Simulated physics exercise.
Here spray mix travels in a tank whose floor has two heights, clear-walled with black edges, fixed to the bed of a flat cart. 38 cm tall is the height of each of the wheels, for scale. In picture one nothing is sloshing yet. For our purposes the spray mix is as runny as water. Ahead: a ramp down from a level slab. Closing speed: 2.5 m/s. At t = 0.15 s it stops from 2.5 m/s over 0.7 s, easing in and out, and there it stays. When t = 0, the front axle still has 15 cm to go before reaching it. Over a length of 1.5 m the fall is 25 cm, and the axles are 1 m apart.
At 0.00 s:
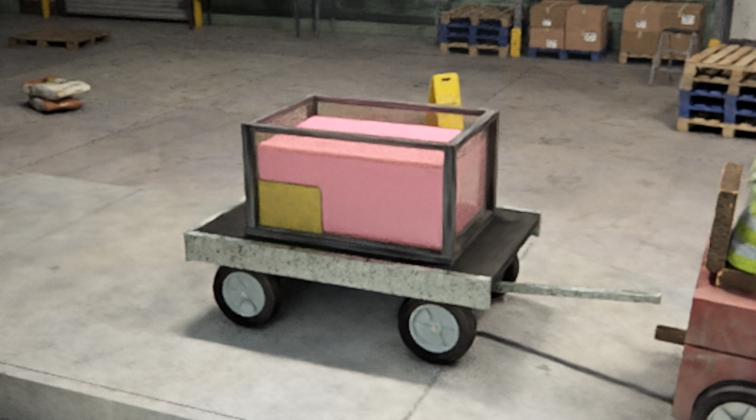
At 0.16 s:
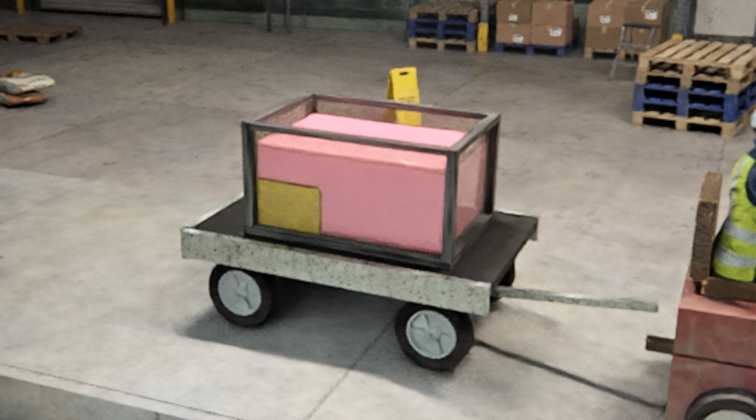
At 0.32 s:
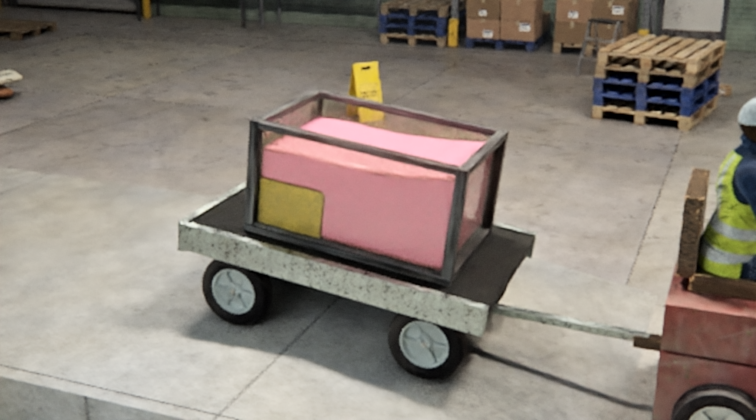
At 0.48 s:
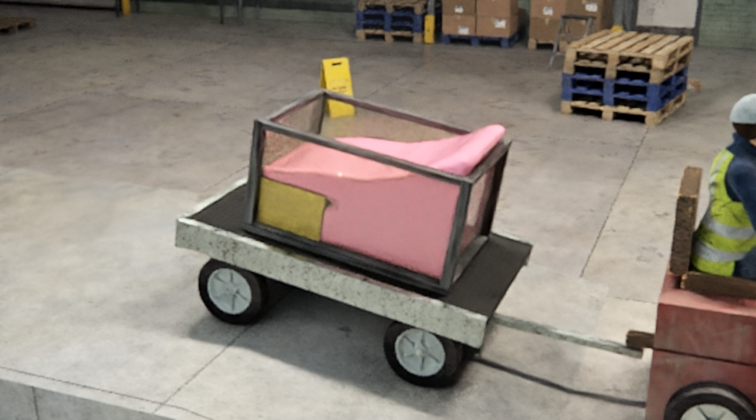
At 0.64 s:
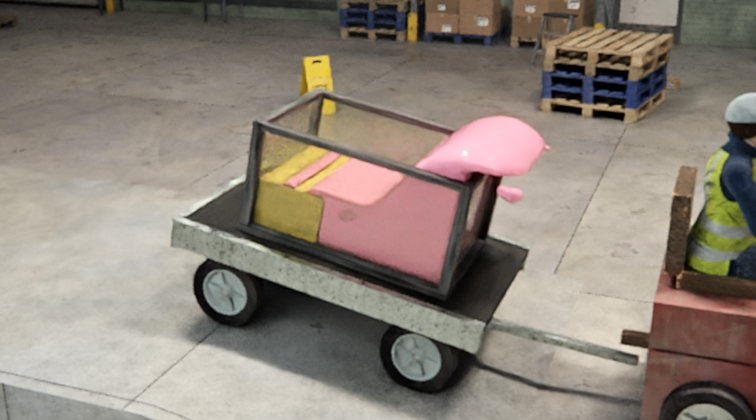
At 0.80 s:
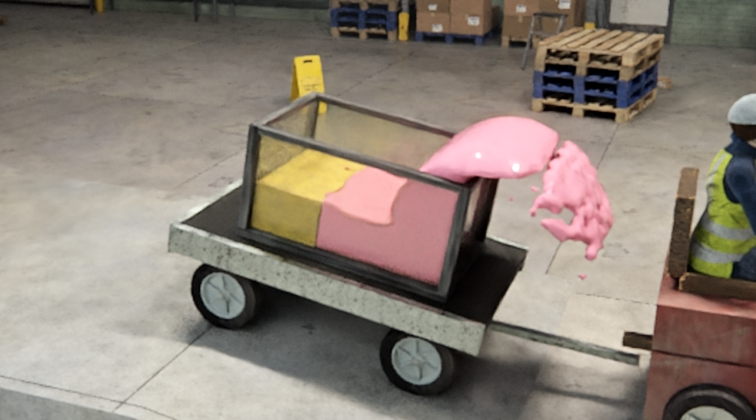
In a warehouse, a cart behind a red vehicle with a seated driver tilted down towards the right, and the pink liquid in its clear tank surged up and poured over the front edge.
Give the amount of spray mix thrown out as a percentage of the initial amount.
Roughly 25 percent of the spray mix is thrown out.
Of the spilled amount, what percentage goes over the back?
I'd put it at about 0 percent of what spills.
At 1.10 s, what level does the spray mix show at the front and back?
Around 48 cm toward the front, with 24 cm behind.
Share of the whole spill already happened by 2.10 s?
I'd say some 100 percent by then.
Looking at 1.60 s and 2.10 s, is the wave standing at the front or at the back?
Heap position: Aft end, then fore end.
After 1.10 s front 47 cm, middle 37 cm, back 24 cm above the lowest part of the floor; the loss stands at 23 per cent, over the front.
After 1.60 s front 33 cm, middle 35 cm, back 36 cm above the lowest part of the floor; the loss stands at 25 per cent, over the front.
After 2.10 s front 42 cm, middle 34 cm, back 29 cm above the lowest part of the floor; the loss stands at 25 per cent, over the front.
After 3.84 s the loss stands at 25 per cent, over the front, 56 of 225 litres.
